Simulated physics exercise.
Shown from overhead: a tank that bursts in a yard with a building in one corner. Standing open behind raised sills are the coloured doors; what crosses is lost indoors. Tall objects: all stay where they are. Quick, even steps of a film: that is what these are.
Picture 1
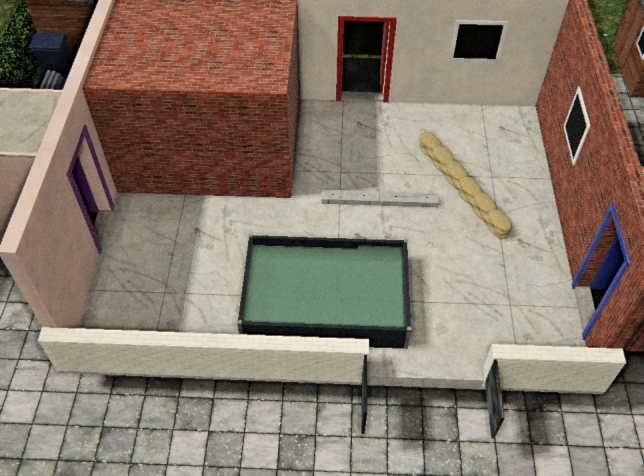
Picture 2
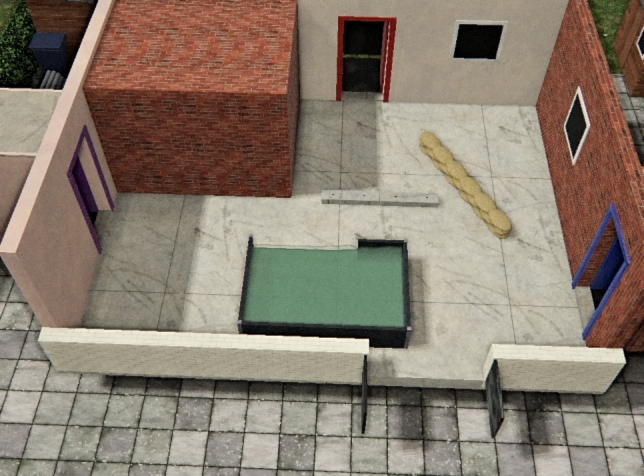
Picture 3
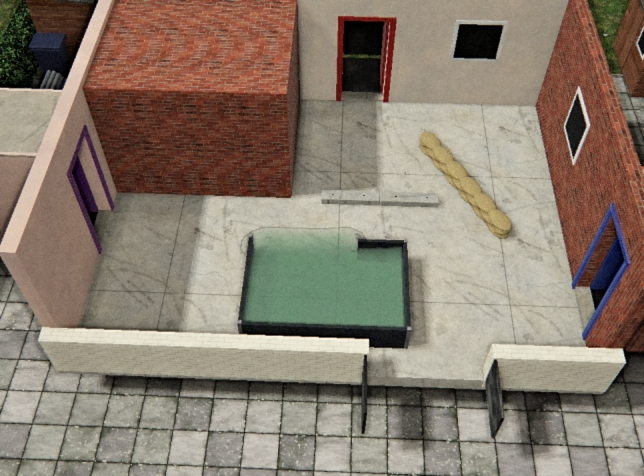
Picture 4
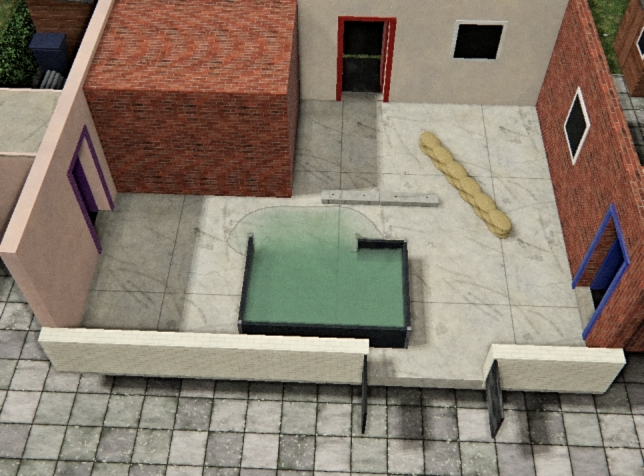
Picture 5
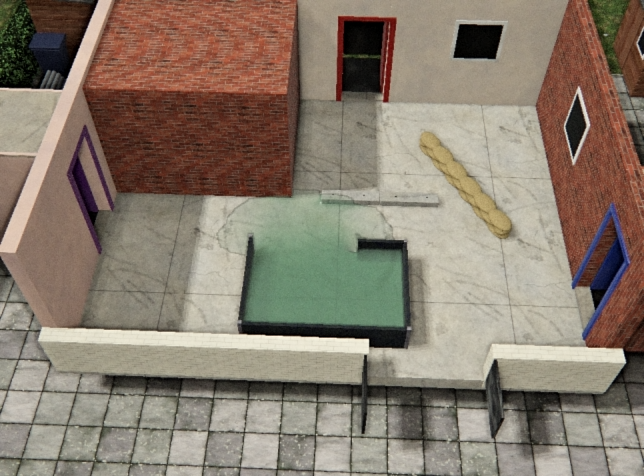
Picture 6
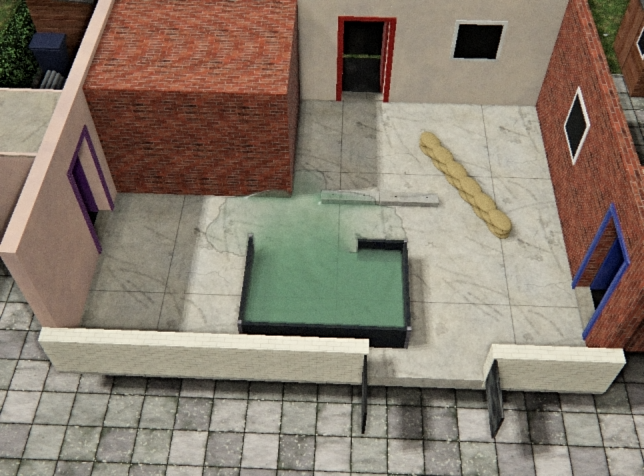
To begin with, a dark-walled tank of green water stands whole and still in a paved yard with a brick building in one corner. Then most of its far side opens, and water pours out through the gap, spreading in a thin, pale green sheet across the floor toward the brick building and the low grey strip.
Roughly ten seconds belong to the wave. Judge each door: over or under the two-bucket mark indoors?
My call: Red door, over; purple door, over; blue door, under.
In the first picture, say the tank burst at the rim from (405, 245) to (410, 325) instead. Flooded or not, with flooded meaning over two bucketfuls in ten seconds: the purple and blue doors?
Result - purple one does not reach it, blue one tops the mark.
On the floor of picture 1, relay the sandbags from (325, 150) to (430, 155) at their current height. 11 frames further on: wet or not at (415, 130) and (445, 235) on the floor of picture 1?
In order: Not reached and submerged.
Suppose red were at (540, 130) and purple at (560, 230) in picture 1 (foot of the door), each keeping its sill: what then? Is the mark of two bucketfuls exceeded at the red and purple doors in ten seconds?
First the red door, which crosses the line, then the purple door, which stays on the safe side.
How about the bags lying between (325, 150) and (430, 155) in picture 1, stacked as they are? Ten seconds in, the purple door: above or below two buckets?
Looks like purple door gets past it this time.
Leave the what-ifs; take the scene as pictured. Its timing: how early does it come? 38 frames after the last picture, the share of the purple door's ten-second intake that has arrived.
That comes out to 85 per cent by my count.
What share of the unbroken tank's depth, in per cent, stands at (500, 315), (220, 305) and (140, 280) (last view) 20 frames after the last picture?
Respectively 2, 0 and 4 per cent.
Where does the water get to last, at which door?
The blue-painted one.
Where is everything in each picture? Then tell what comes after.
The first frame shows the tank at (326, 283) is whole and still.
In the second frame, water pours out on the tank's far side and has run to a hidden place.
In the third frame, the front is at (247, 241), out from the gap on the tank's far side.
In the fourth frame, the front is at (243, 223), out from the gap on the tank's far side.
In the fifth frame, water pours out on the tank's far side and has run to (371, 208).
In the sixth frame, the front is at (299, 173), out from the gap on the tank's far side.
A moment on, water covers 20 % of the floor; the red door not reached, the purple door not reached, the blue door not reached.
Next, water covers 35 % of the floor; the red door wet at the sill, nothing in, the purple door wet at the sill, nothing in, the blue door not reached.
Then, water covers 55 % of the floor; the red door over two buckets in, the purple door over two buckets in, the blue door not reached.
Later, water covers 75 % of the floor; the red door far over two buckets in, the purple door far over two buckets in, the blue door wet at the sill, nothing in.
In the end, water covers 95 % of the floor; the red door far over two buckets in, the purple door far over two buckets in, the blue door wet at the sill, nothing in.
